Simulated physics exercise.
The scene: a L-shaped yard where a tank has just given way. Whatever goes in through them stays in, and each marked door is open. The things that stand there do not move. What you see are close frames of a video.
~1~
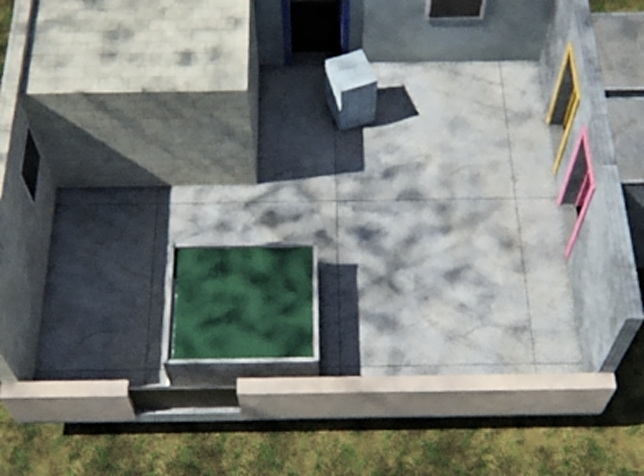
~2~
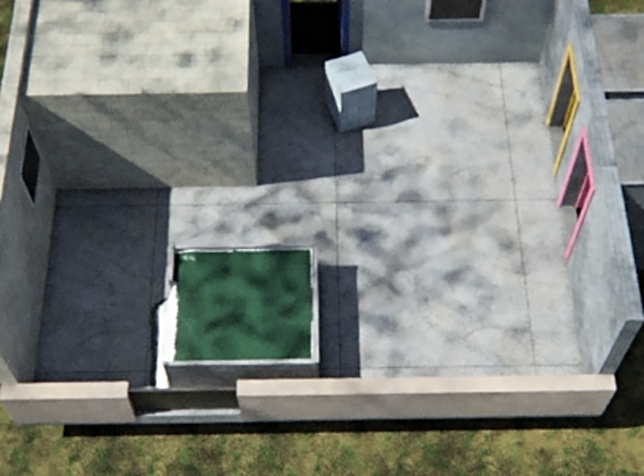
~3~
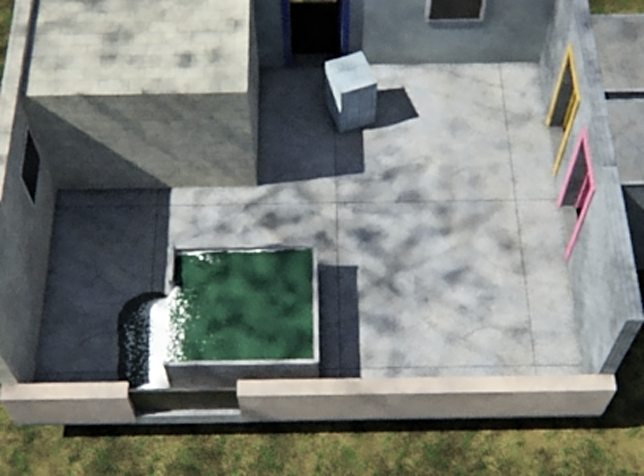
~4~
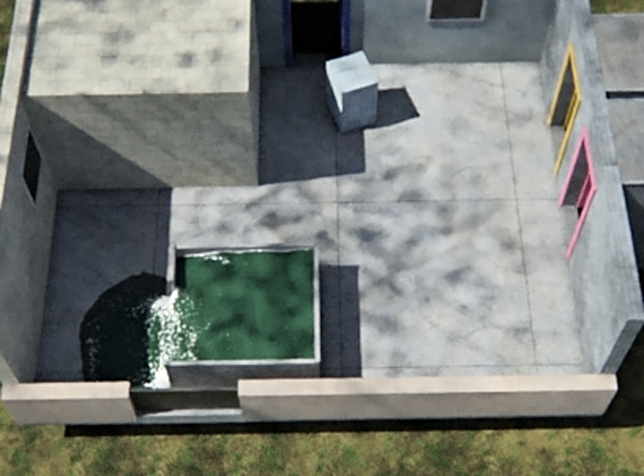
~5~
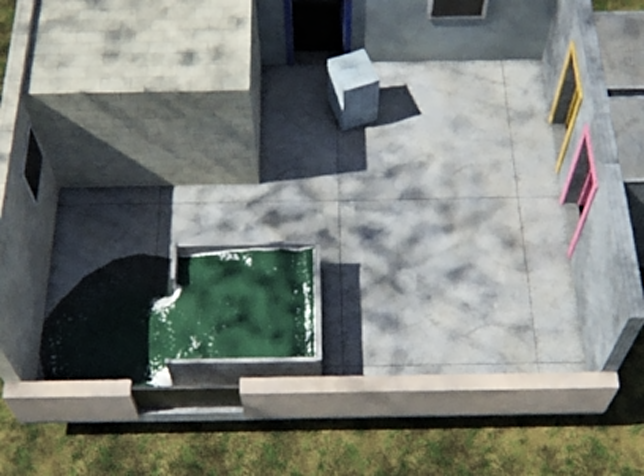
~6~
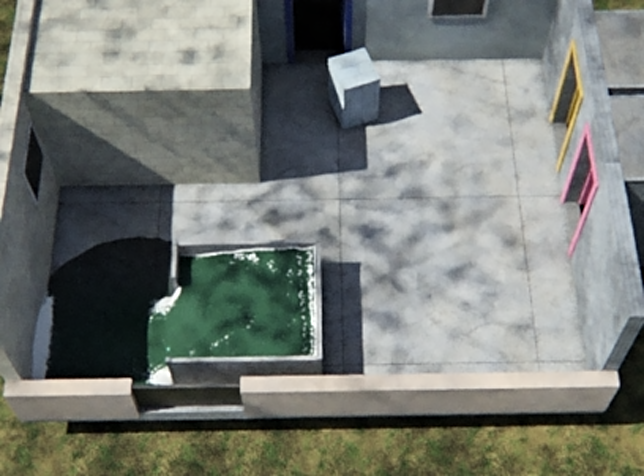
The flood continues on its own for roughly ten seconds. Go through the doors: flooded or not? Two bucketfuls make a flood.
My prediction: Yellow door: Over two buckets. Blue door: Two buckets at most. Pink door: Over two buckets.
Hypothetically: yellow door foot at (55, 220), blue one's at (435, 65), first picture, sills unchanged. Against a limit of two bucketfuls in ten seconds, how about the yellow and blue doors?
Well, the yellow door tops the limit, and the blue door comes up short too.
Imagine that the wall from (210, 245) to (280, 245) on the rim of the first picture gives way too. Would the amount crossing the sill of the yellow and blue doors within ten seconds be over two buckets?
Looking at each: The yellow one admits more, while the blue one admits more.
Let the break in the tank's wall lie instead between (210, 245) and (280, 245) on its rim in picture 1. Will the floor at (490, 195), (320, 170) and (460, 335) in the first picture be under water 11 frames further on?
Sequence of results: Missed by the flood, reached by the flood, missed by the flood.
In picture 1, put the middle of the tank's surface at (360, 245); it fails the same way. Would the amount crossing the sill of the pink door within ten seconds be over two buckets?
Taking them one at a time, the pink door stays within the threshold.
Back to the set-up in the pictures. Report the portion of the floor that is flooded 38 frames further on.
My best guess is some 80 %.
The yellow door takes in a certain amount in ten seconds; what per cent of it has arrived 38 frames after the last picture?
Around 5 in a hundred.
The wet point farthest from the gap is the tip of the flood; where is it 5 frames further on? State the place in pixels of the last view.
My guess would be about (61, 188).
A moment on, water covers 15 % of the floor; the yellow door not reached, the blue door not reached, the pink door not reached.
Next, water covers 20 % of the floor; the yellow door not reached, the blue door not reached, the pink door not reached.
Then, water covers 40 % of the floor; the yellow door not reached, the blue door not reached, the pink door not reached.
Later, water covers 80 % of the floor; the yellow door under two buckets in, the blue door not reached, the pink door over two buckets in.
In the end, water covers 90 % of the floor; the yellow door far over two buckets in, the blue door not reached, the pink door far over two buckets in.
